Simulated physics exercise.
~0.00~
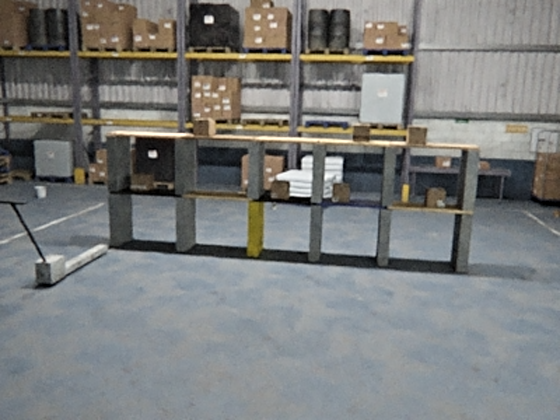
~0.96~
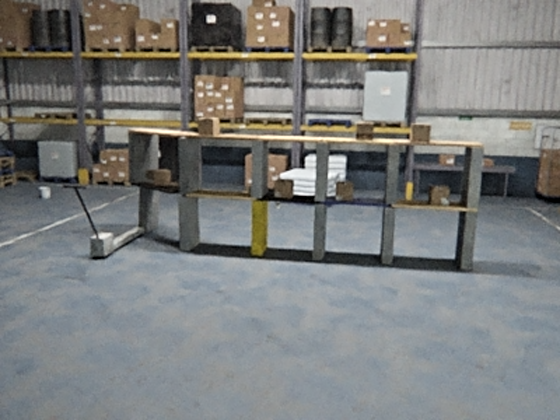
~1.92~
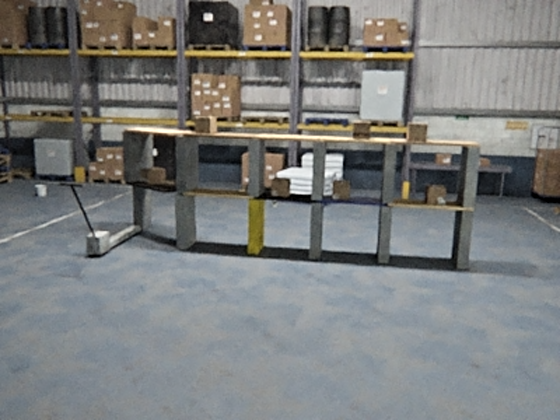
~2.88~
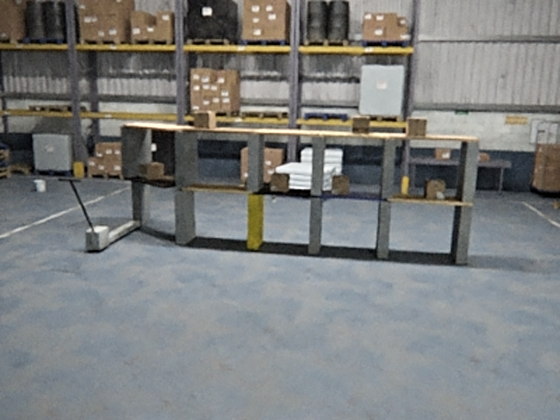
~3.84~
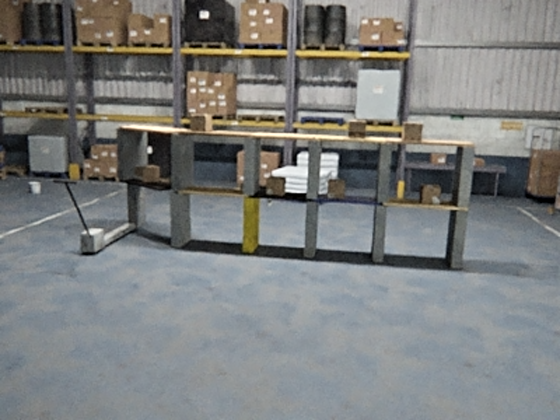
Improvised two-tier shelving in a warehouse being nudged at its left end by a low floor jack, shifting slightly but staying upright.
